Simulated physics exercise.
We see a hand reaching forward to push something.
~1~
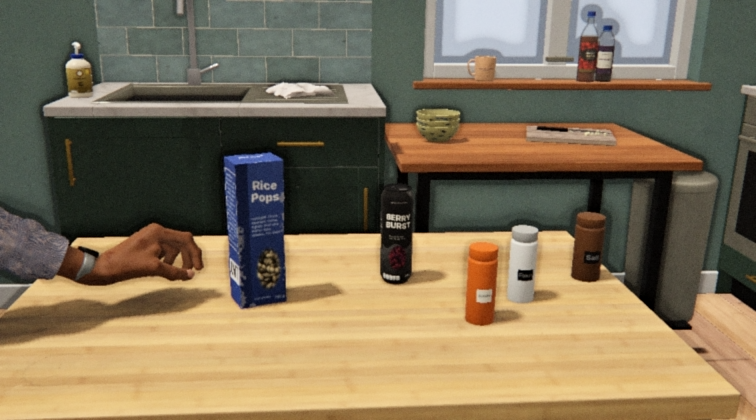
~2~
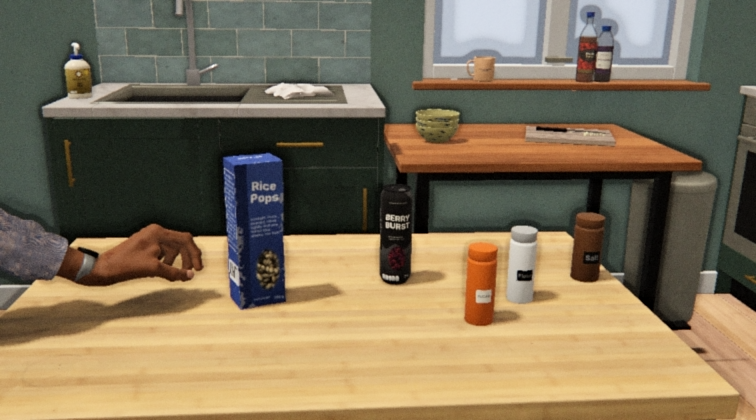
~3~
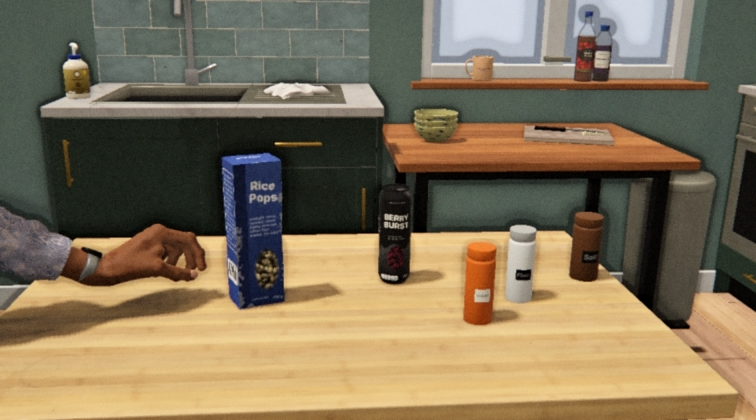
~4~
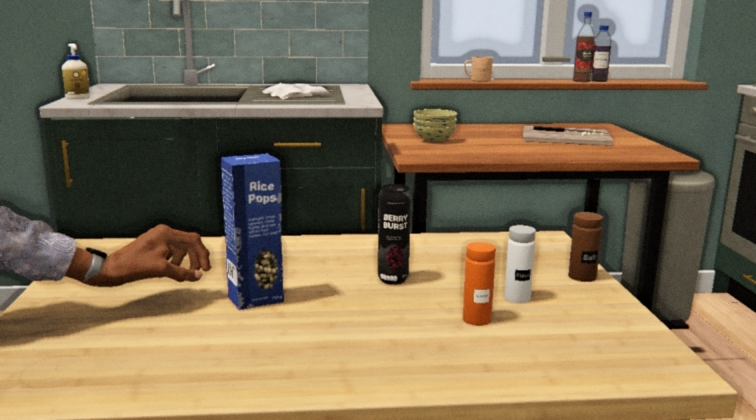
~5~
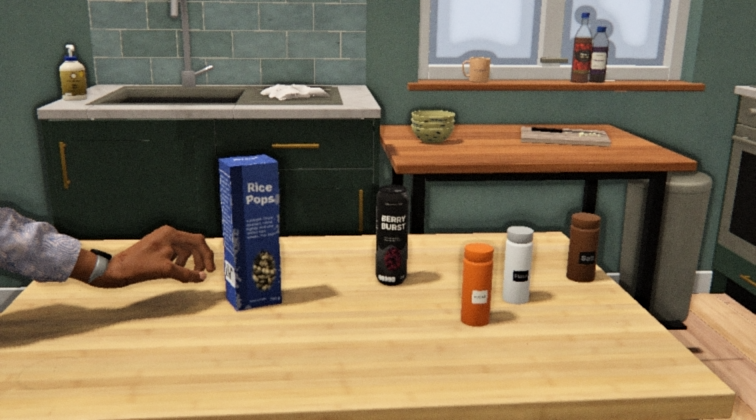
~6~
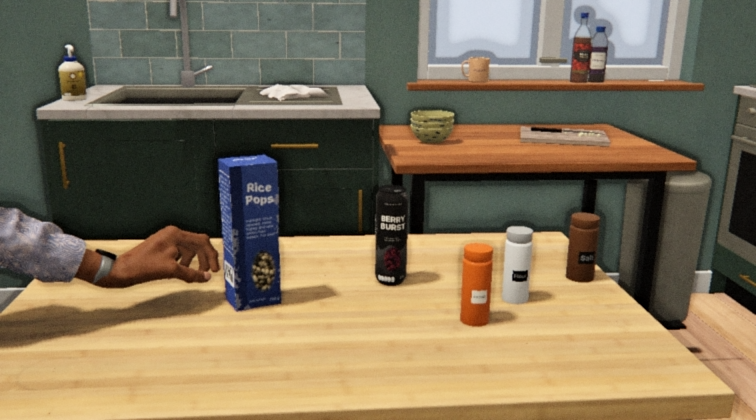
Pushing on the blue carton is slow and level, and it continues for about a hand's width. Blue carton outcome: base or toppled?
Base.
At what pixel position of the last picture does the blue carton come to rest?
Looks like it settles somewhere around (318, 227).
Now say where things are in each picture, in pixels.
Blue carton (256, 231), in the first picture.
Blue carton (255, 231), in the second picture.
Blue carton (254, 231), in the third picture.
Blue carton (253, 232), in the fourth picture.
Blue carton (251, 233), in the fifth picture.
Blue carton (250, 233), in the sixth picture.
Then, 0.50 s past the last view, blue carton displaced a little near (270, 230).
Then, 1.00 s past the last view, blue carton displaced about its own width near (300, 228).
Finally, moved from the start, blue carton. Final places as the last picture's camera would see them, blue carton near (318, 227).
